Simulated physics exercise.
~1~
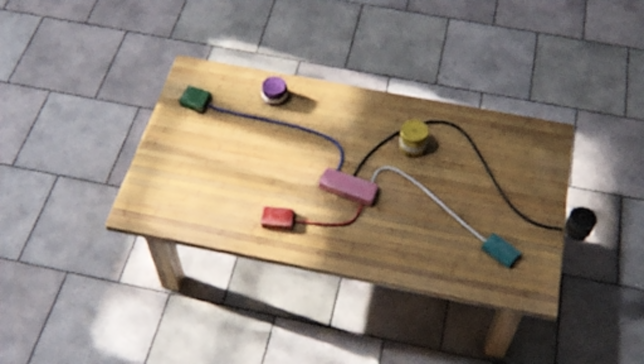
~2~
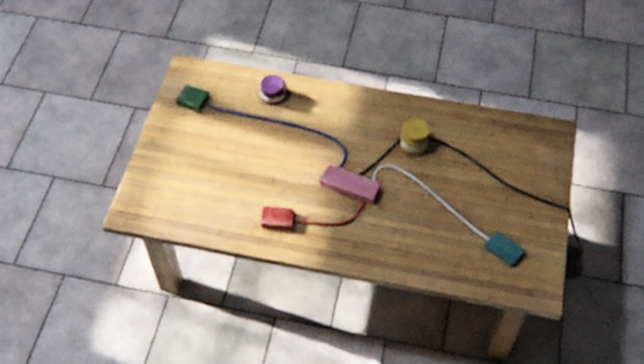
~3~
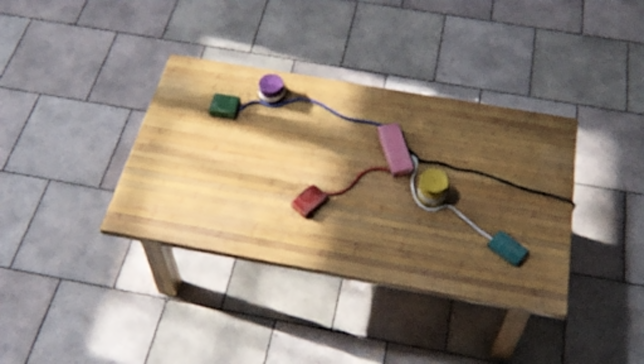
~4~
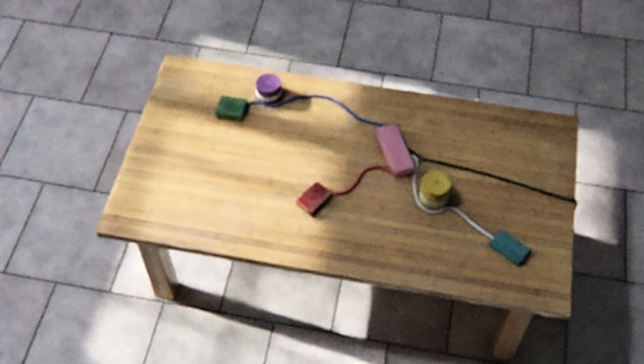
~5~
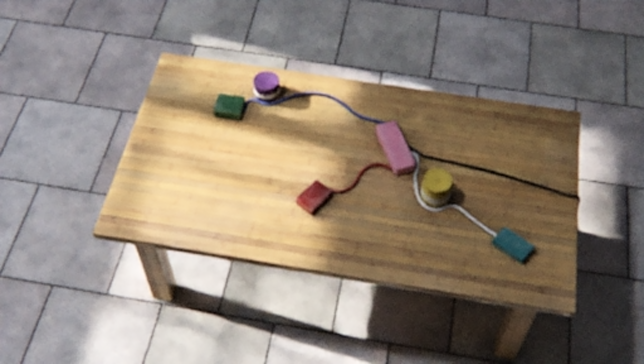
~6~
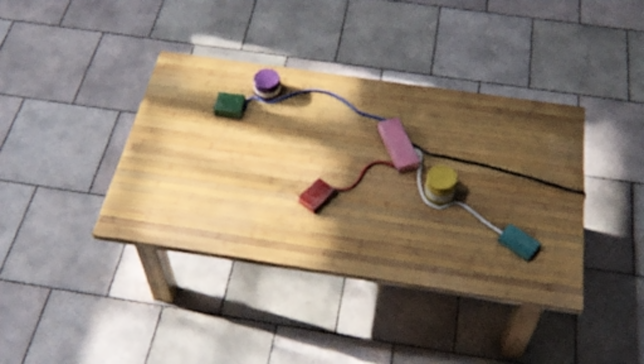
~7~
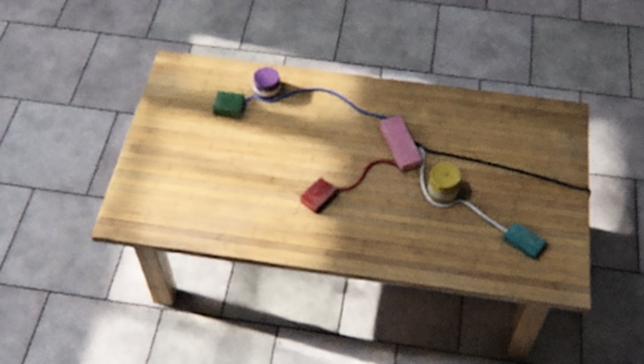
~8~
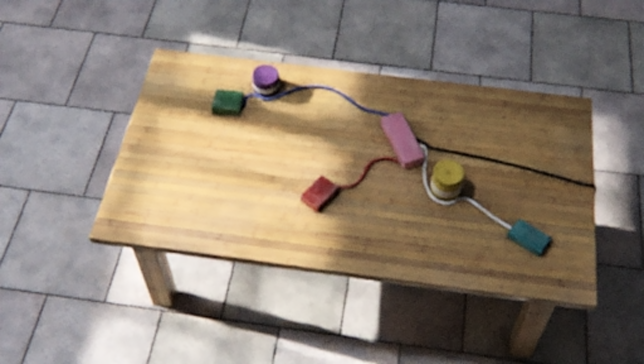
The clip shows a wooden table where cables join small coloured blocks to a pink strip as a black object drops off the right edge, pulling the strip, yellow canister, green block and red block out of place, before everything settles with the black cable stretched over the edge.
